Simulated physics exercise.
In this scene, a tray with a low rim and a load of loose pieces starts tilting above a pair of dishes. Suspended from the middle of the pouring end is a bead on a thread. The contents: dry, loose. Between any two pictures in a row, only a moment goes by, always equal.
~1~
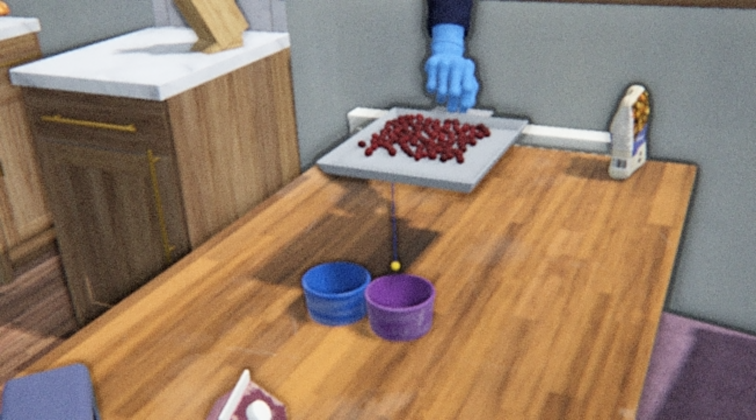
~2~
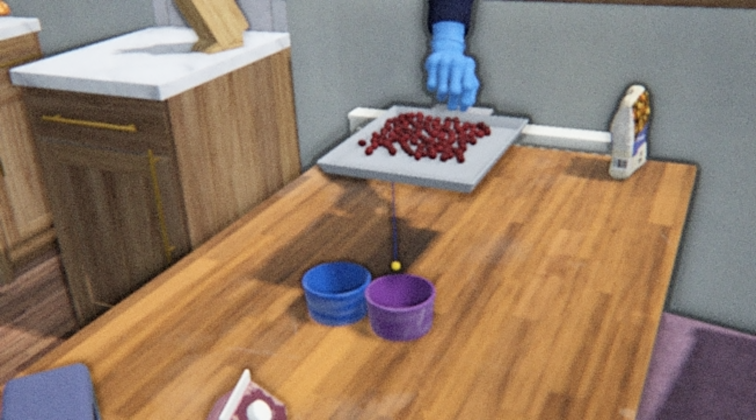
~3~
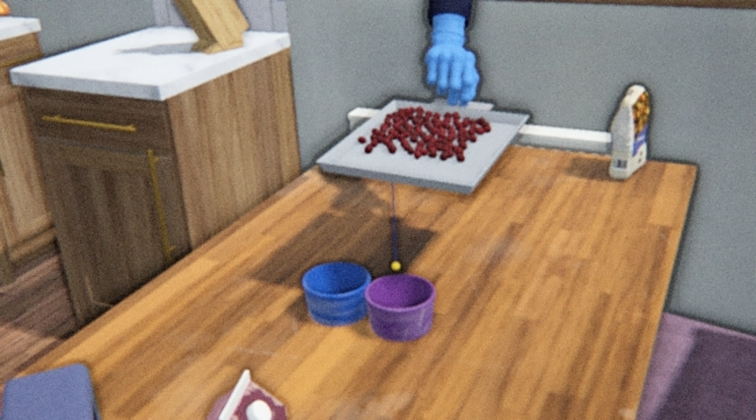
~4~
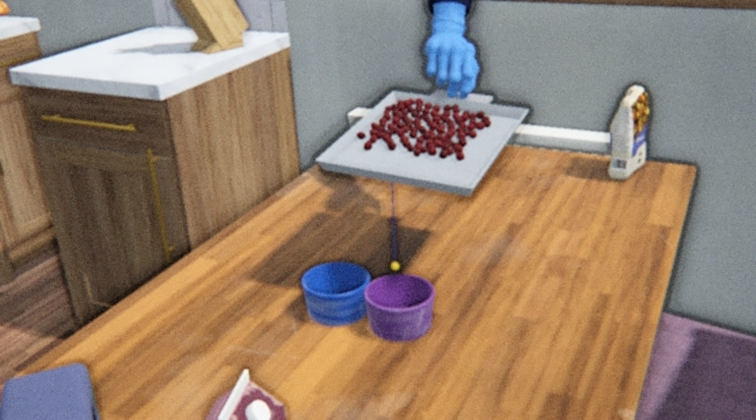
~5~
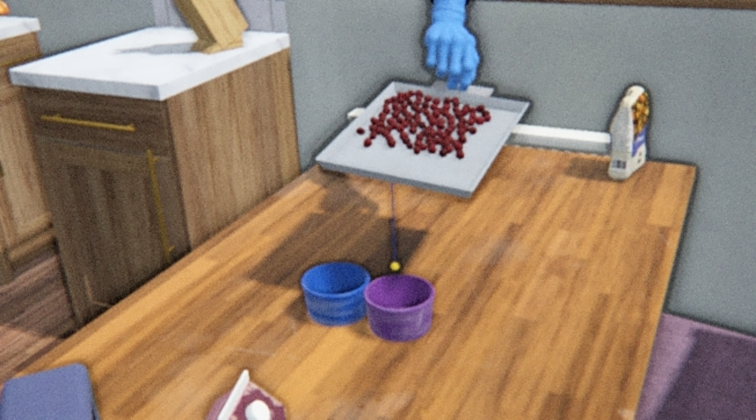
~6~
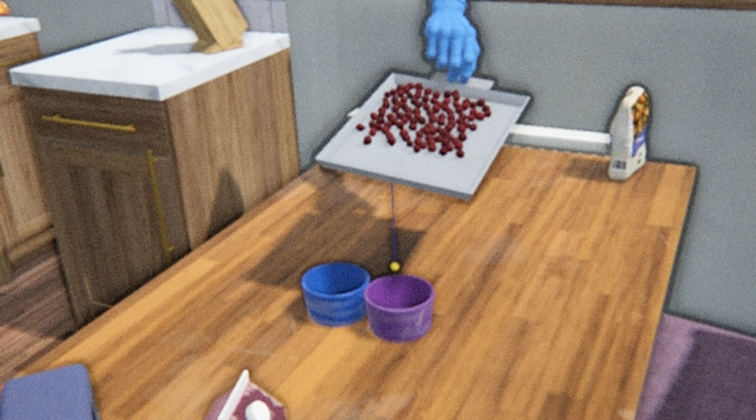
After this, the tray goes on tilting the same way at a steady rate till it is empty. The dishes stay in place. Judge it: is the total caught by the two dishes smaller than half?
The amount caught is going to be smaller than the amount missed.
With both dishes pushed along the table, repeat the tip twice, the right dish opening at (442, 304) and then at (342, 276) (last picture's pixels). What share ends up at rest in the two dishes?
70 % and 0 %.
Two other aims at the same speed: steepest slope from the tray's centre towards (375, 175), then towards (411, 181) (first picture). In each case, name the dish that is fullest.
For the first slope the lefthand dish, for the second the righthand dish.
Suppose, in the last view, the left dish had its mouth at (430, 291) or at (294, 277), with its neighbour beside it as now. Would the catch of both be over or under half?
For the two tries in order: Exceeding half, not as much as half.
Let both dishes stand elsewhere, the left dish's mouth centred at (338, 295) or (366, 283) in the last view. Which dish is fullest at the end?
The right of the pair the first time, the right of the pair the second.
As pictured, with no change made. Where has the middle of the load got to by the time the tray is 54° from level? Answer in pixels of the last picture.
Near (432, 175).
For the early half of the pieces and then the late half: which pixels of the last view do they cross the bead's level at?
The first part passes (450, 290); everything after passes (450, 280).
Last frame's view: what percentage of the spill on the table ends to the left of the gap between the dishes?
It comes to about 10 percent.
Shortly afterwards, tray tipped steeply; the bulk on the tray; only a few in the right dish; a little outside both; a little in the air.
Next, tray tipped right over; a little on the tray; near a quarter in the right dish; near half outside both; a little in the air.
Some moments later, tray tipped past a quarter turn; near a quarter in the right dish; the bulk outside both.
In the end, tray tipped past a quarter turn; near a quarter in the right dish; none at all in the left dish; the bulk outside both.
